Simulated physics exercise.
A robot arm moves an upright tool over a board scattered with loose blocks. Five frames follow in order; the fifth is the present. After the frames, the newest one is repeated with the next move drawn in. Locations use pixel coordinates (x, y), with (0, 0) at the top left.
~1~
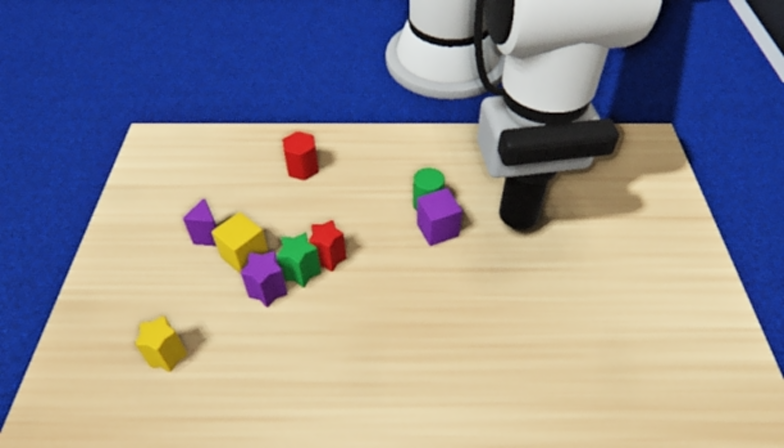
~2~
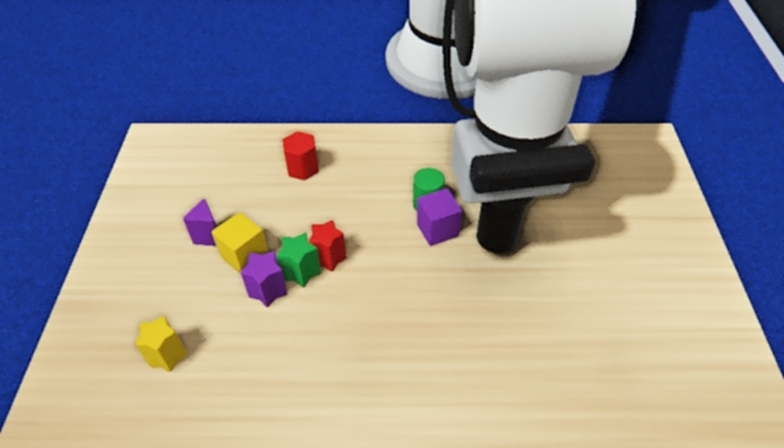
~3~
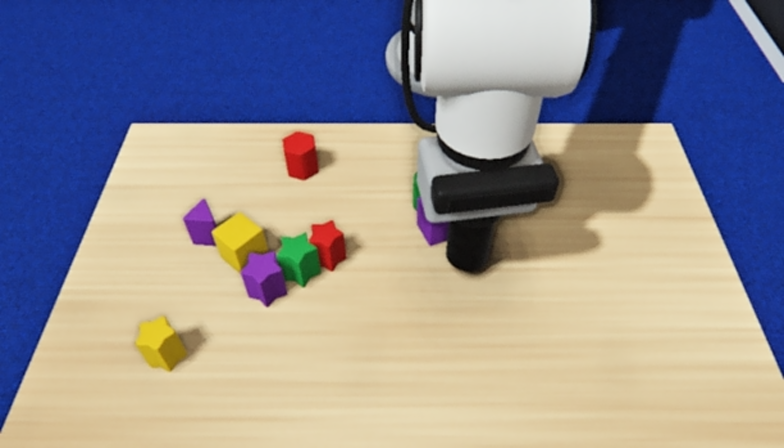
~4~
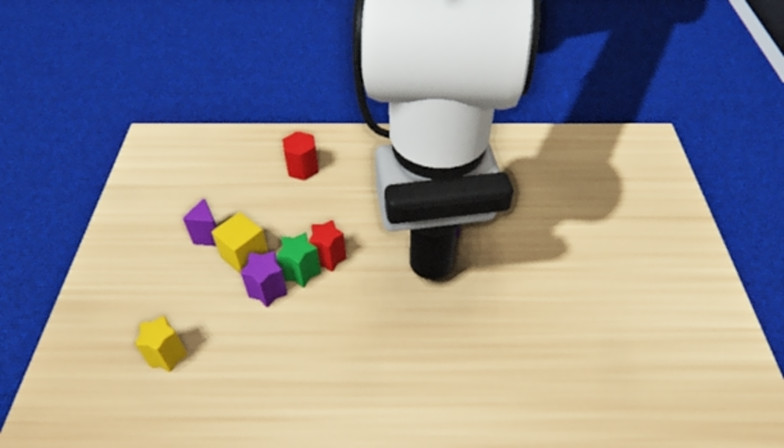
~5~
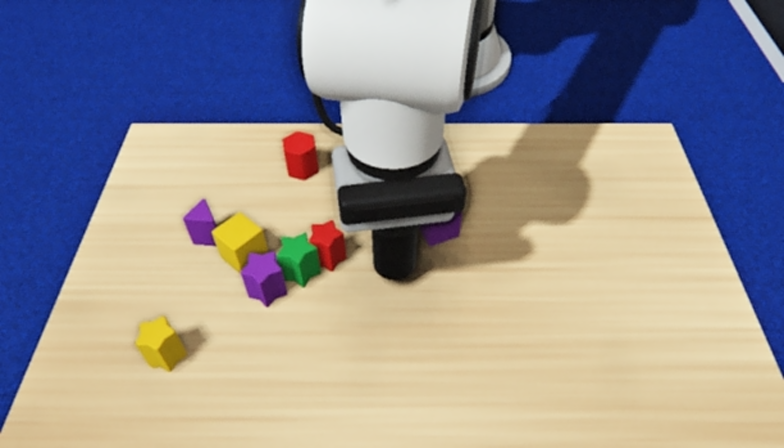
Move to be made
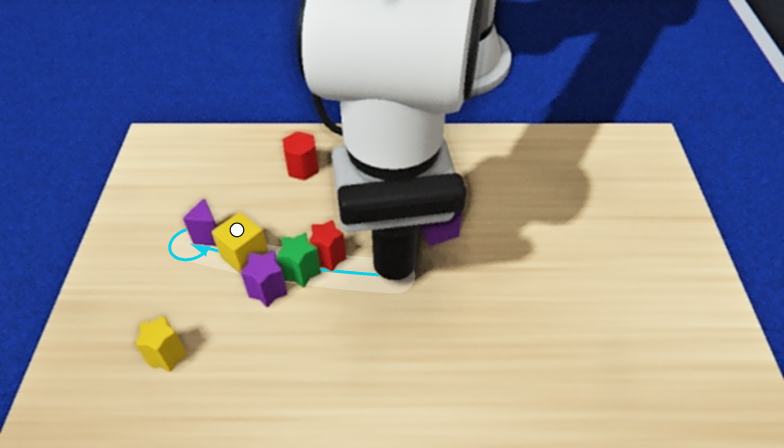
A robot arm moving a black upright tool leftward across a wooden board, passing in front of scattered coloured blocks that stay still.
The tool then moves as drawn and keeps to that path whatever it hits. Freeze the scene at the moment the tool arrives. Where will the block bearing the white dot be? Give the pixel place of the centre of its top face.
Put as a pixel place, it's (112, 214).
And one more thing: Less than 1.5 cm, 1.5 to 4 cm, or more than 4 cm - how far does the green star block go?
The green star block moves over 4 cm.
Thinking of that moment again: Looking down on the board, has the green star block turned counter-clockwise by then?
Yes, I think so.
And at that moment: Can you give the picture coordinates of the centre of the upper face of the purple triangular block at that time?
Around pixel (166, 194).
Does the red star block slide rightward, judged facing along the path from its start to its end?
My answer is yes.
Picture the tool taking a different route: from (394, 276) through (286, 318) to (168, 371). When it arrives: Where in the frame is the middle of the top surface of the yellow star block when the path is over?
I expect it at (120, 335).
Path on the board, from (394, 276) via (323, 270) and (254, 259), ending at (190, 244); the dot is on the yellow square piece.
What follows on the original path. One third of the way, tool (319, 257); green star block (279, 243), turned 45° anticlockwise; red star block (305, 220), turned 25° clockwise.
Two thirds of the way, tool (249, 246); purple triangular block (176, 199), turned 80° clockwise; yellow square piece (178, 223); green star block (209, 233), turned 40° anticlockwise; red star block (295, 213), turned 70° clockwise.
At the end, tool (185, 231); purple triangular block (166, 194), turned 120° clockwise; yellow square piece (112, 214); green star block (143, 221), turned 50° anticlockwise; red star block (295, 213), turned 70° clockwise.
